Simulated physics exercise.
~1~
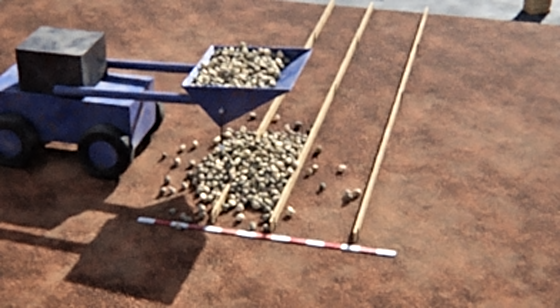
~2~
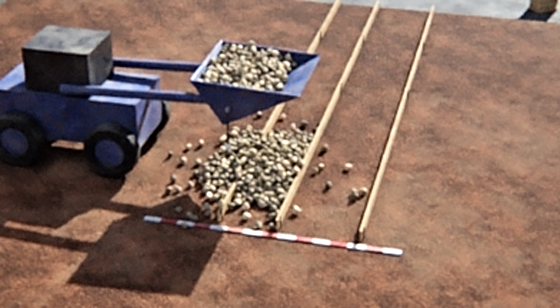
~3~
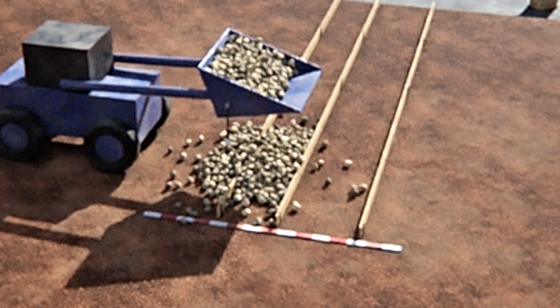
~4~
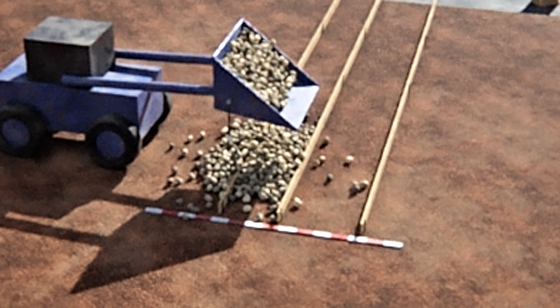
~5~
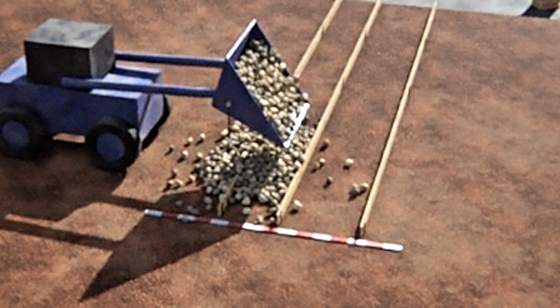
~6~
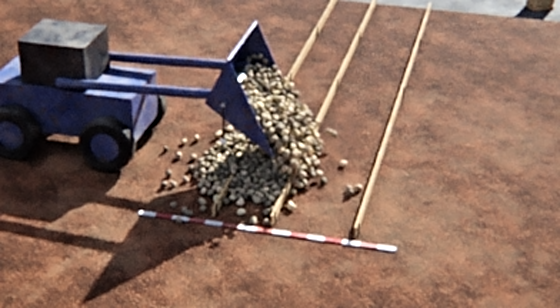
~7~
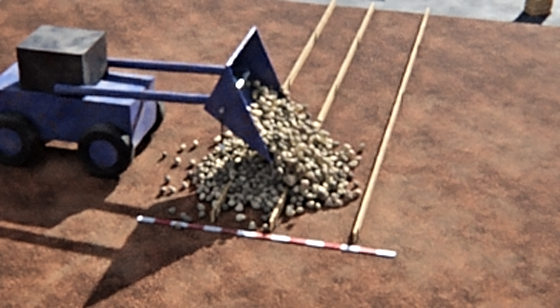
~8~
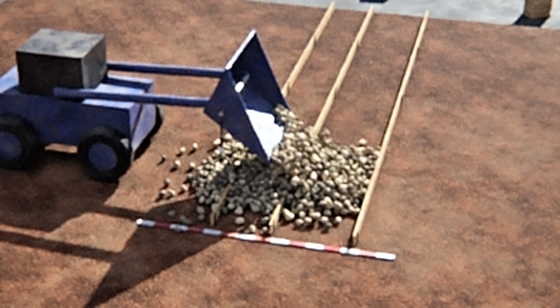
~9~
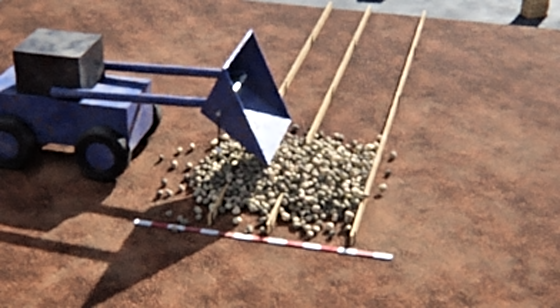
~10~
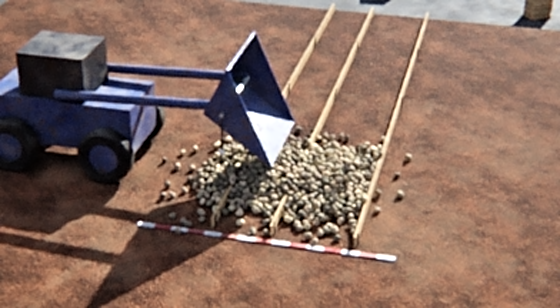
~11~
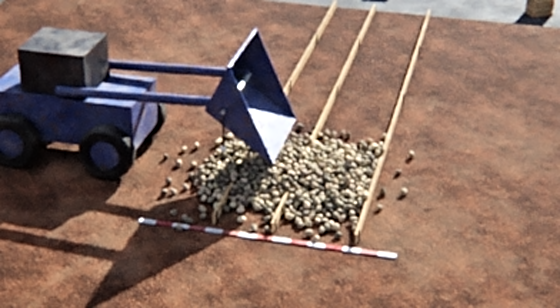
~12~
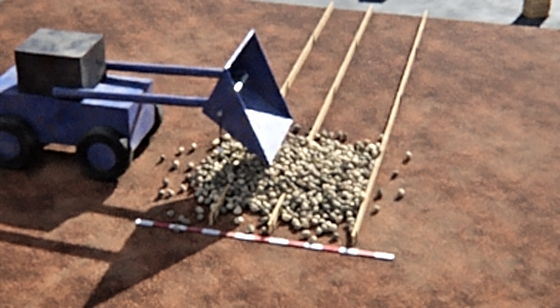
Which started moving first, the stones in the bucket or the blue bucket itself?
The blue bucket started moving first, tilting forward while the stones still sat inside it. The stones only began to slide out once it was steeply tipped.
On reddish-brown ground, a blue loader tipped its bucket forward and poured pale, round stones onto an earlier heap lying across the boards. They spread right to the last board, a few rolling past it, and the emptied bucket stayed tilted.
